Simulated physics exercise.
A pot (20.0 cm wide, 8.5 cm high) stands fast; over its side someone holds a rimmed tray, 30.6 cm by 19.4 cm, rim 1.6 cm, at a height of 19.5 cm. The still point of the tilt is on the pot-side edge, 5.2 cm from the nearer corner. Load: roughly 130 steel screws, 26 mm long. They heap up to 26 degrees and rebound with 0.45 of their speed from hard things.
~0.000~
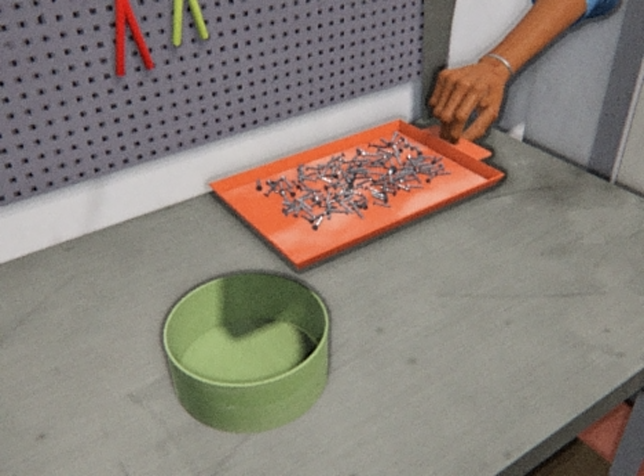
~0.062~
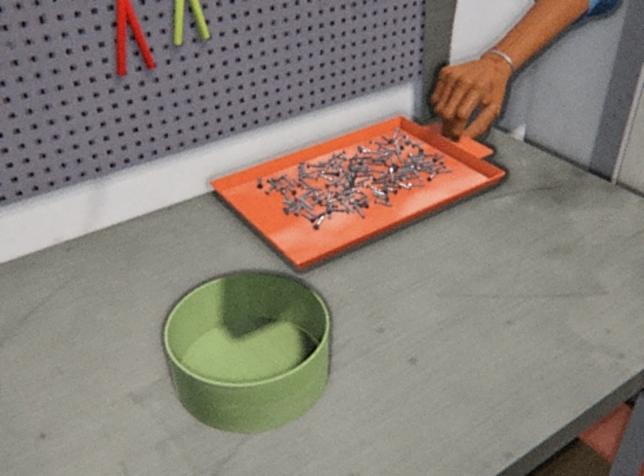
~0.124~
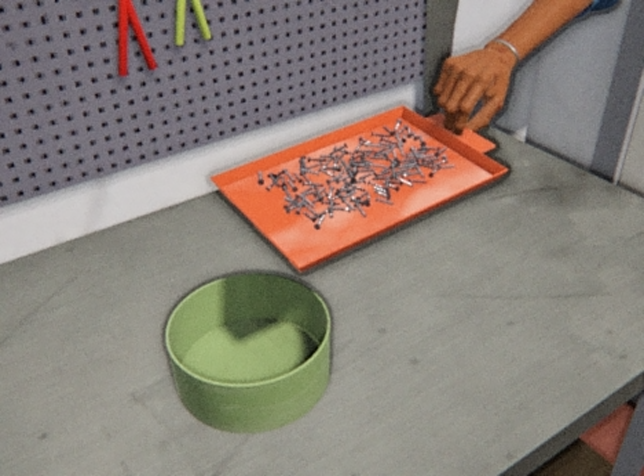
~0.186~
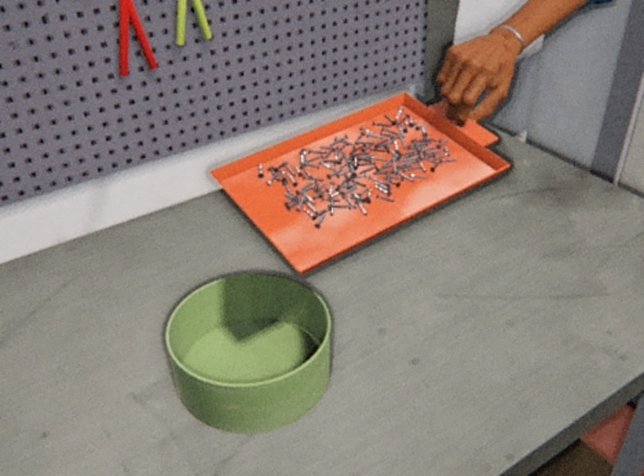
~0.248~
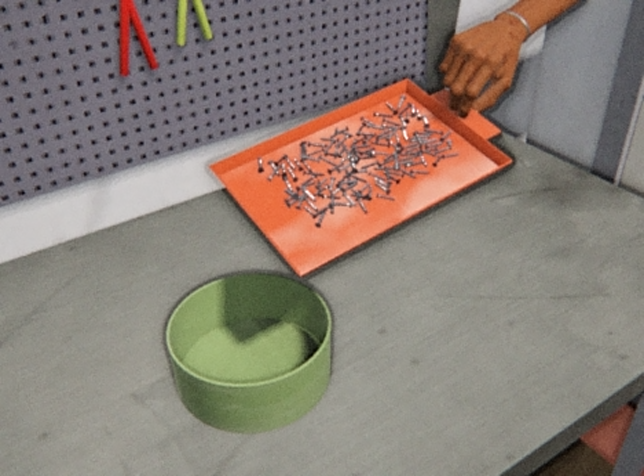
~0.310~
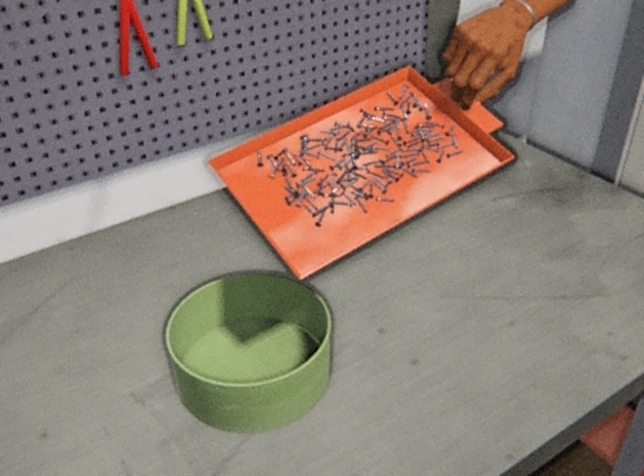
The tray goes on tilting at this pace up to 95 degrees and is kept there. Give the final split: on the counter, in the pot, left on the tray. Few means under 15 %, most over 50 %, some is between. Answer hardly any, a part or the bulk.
Counter the bulk, pot a part, tray hardly any.
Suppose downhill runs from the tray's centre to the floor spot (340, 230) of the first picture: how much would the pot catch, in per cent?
About 55 per cent.
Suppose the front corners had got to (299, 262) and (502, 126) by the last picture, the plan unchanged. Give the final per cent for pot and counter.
Pot 95, counter 5.
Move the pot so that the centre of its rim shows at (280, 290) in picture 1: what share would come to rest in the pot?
Some 10 per cent.
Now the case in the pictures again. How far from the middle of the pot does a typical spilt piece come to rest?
Some 16 cm.
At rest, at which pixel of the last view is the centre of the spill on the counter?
Around (359, 413).
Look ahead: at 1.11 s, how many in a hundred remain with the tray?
About 10 per cent.
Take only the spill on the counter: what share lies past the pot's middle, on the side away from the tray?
Roughly 0 per cent.
Then, at 0.79 s, tilt 55 degrees; the tray holds 85 %, the pot 0 %.
After 1.11 s, tilt 80 degrees; the tray holds 10 %, the pot 15 %.
After 1.52 s, tilt 95 degrees; the tray holds 0 %, the pot 35 %.
By 2.1 s all is still; counter 65 %, pot 35 %, tray 0 %.
